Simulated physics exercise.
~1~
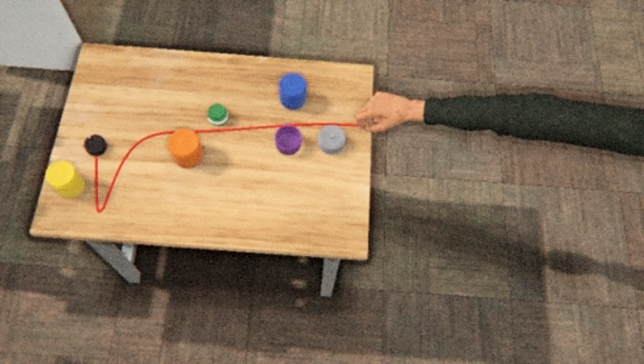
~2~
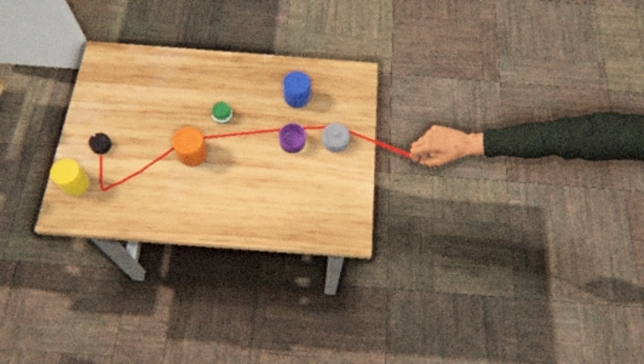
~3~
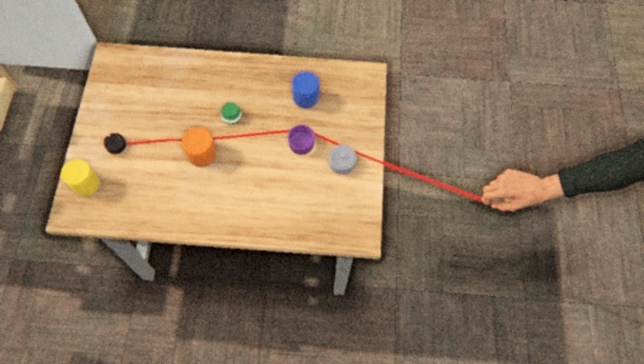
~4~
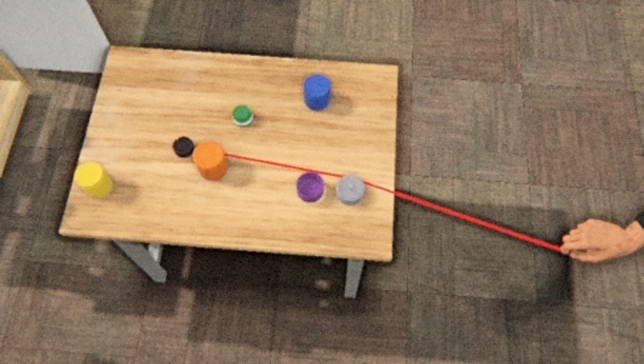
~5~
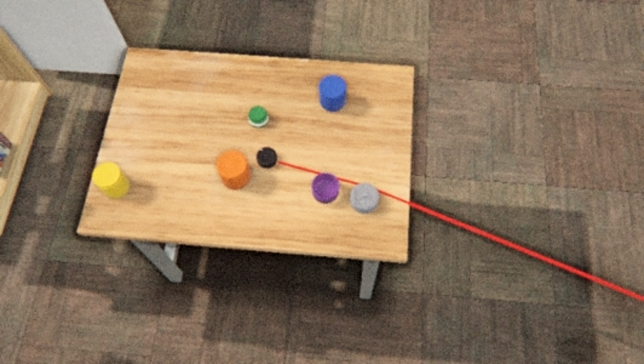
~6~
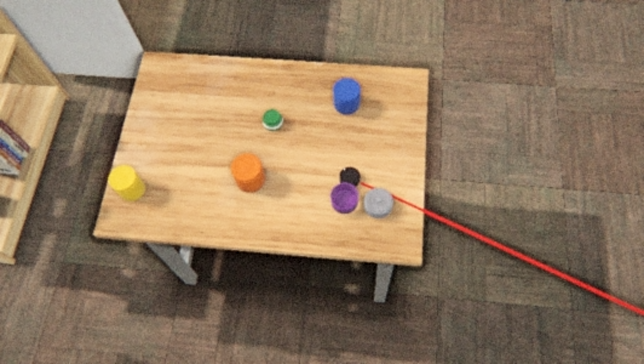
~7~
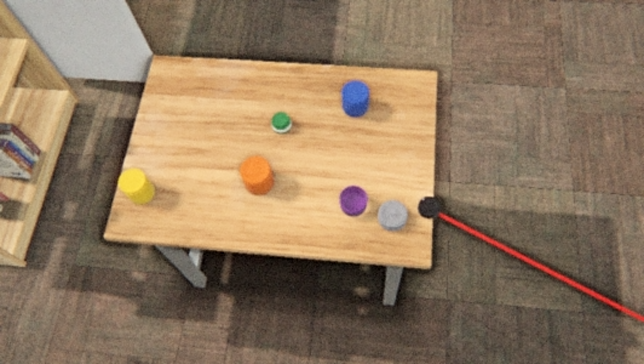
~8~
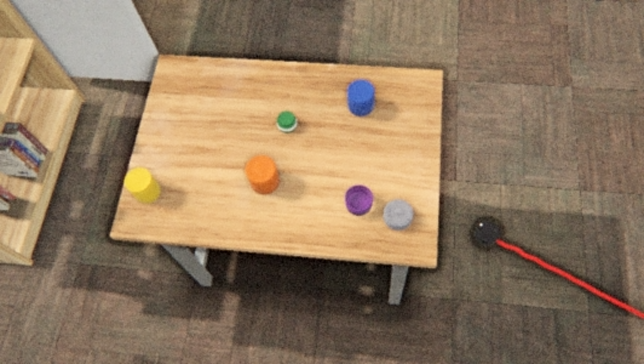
A wooden table on a patchwork carpet is seen from above at a slant, beside a bookshelf that comes into view at left. On it stand yellow, orange, blue, purple and grey round containers and a small green jar, with a black puck at left on a red lead. A hand at right pulls the lead away, drawing it taut against the containers and pushing the grey and purple ones toward the near edge. The puck slides right, passing the orange tub, which shifts slightly, then the purple mug and grey pot. It leaves the right edge and ends beyond the table, while all six containers remain on top.
